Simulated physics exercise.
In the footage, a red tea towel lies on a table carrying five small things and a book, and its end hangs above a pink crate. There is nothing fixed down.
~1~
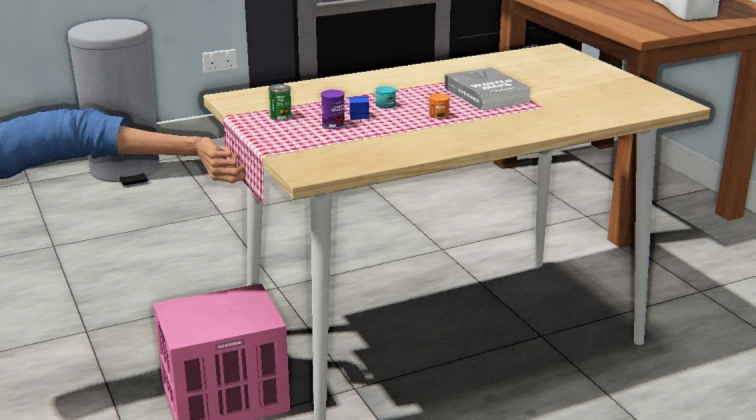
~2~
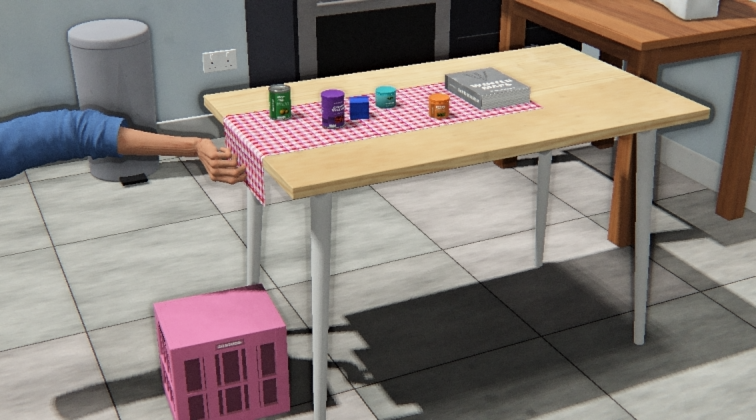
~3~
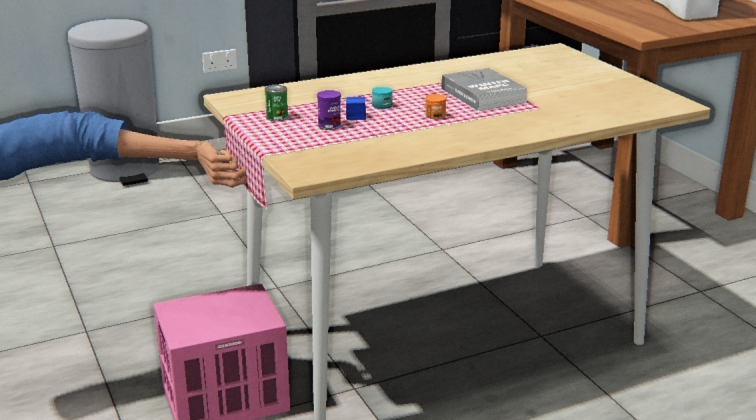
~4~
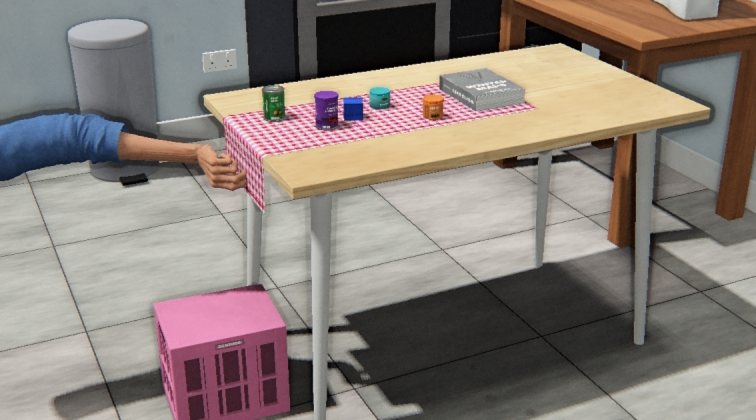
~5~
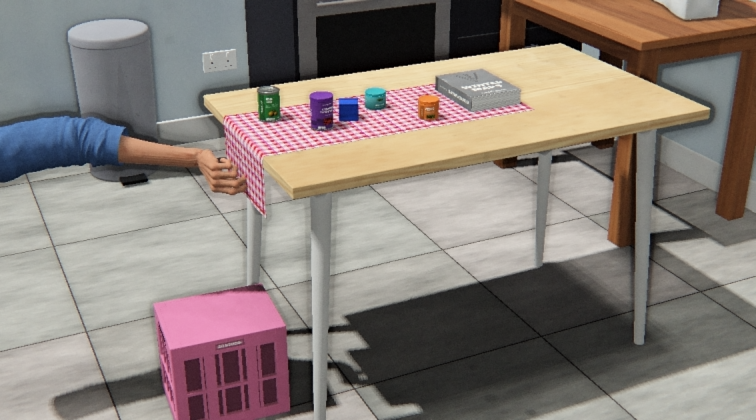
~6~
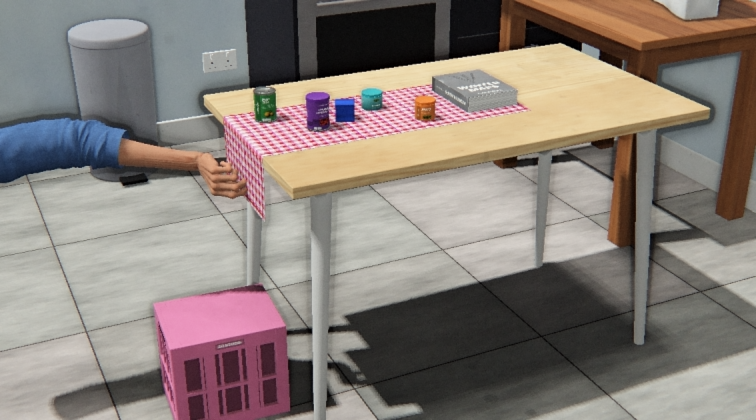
A hand slowly pulls a red checked cloth and the items on it slightly left.
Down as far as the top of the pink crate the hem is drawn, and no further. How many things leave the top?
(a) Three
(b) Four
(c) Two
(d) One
The answer is a.
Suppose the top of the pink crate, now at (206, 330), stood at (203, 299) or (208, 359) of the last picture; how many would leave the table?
Respectively 2 and 4.
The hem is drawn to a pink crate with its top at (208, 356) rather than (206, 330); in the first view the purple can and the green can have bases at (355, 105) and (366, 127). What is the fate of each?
Looks like the purple can ends up down, and the green can ends up down.
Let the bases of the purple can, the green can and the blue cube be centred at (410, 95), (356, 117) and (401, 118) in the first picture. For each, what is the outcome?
Outcome: Purple can stays, green can falls away, blue cube stays.
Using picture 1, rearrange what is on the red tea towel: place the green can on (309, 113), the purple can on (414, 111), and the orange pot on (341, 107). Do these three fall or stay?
Record - green can lost; purple can retained; orange pot lost.
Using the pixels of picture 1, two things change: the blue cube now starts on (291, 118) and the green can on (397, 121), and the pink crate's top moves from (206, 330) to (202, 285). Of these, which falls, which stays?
The blue cube is lost, the green can stays put.
Soon after, hem near (247, 266); green can gone.
After that, hem near (248, 297); green can, purple can and blue cube gone.
In the end, hem on the crate; green can, purple can and blue cube gone. The answer is three.
